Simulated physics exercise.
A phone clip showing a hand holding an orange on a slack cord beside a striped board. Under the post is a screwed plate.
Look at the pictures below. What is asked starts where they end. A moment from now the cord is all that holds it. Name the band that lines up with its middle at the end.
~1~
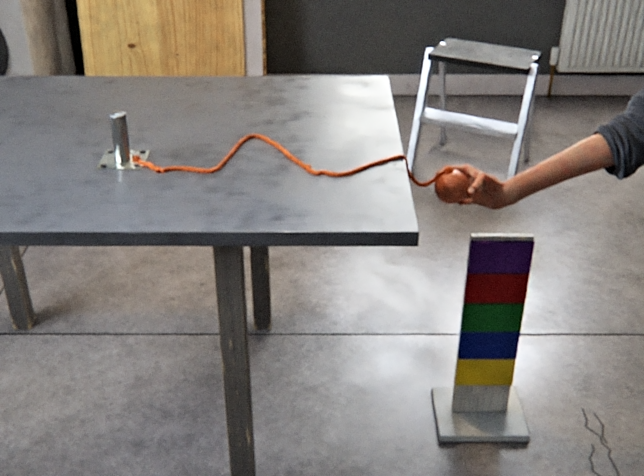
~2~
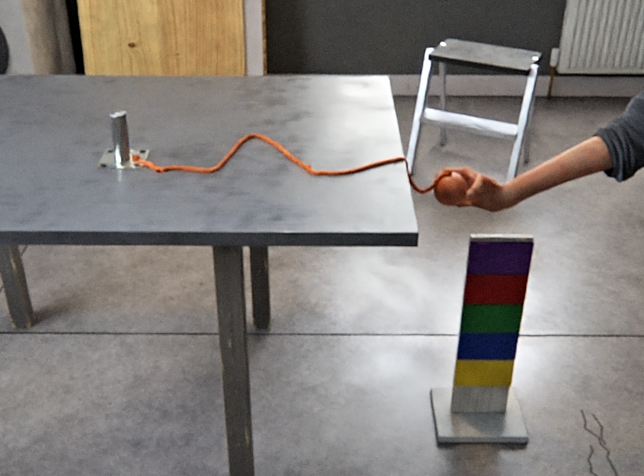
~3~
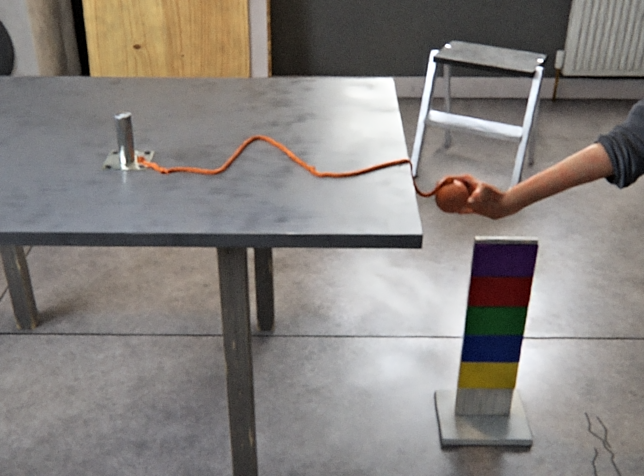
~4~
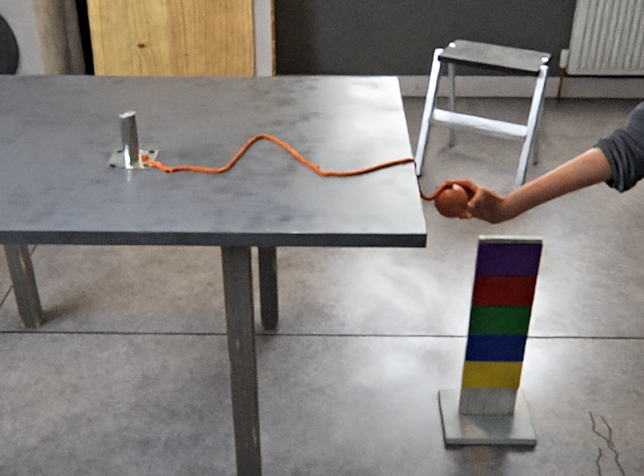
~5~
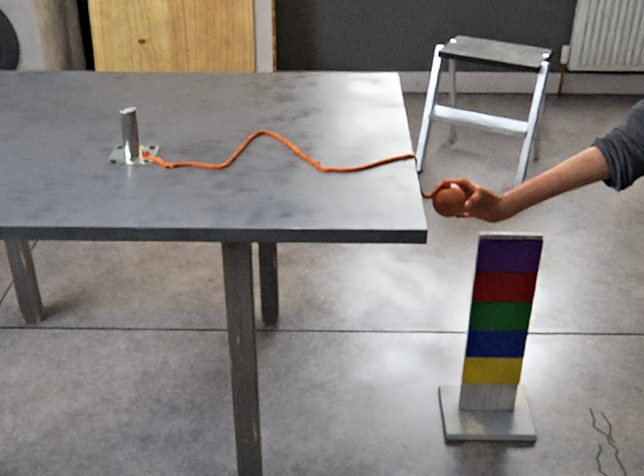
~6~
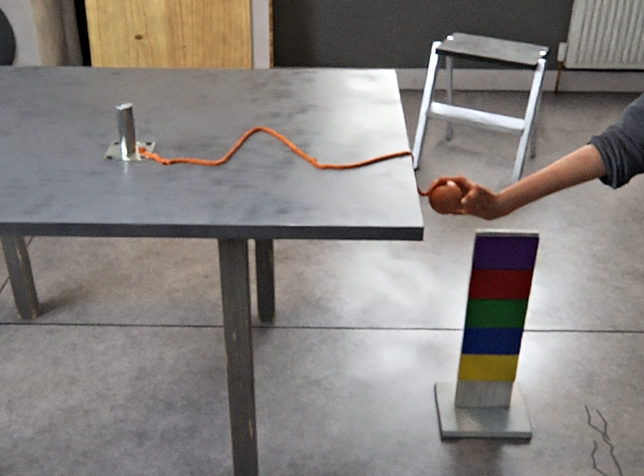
It lines up with blue.
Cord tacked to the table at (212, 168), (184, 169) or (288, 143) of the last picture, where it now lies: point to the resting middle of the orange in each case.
Results: (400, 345); (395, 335); (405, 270).
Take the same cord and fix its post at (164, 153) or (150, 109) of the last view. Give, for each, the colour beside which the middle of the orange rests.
Yellow; blue.
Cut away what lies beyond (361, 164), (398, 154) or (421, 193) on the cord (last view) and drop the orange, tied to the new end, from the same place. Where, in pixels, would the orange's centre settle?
Approximate pixels, cut by cut: (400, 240); (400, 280); (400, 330).
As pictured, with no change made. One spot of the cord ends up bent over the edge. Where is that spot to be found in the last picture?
It is around (300, 153).
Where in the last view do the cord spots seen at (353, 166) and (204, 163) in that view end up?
Point one: (405, 224); point two: (233, 152).
Early on, orange near (432, 315); level with green.
Midway, orange near (377, 337); level with blue.
Near the end, orange near (409, 351); level with blue.
Finally, orange near (394, 351); level with blue. The blue one.
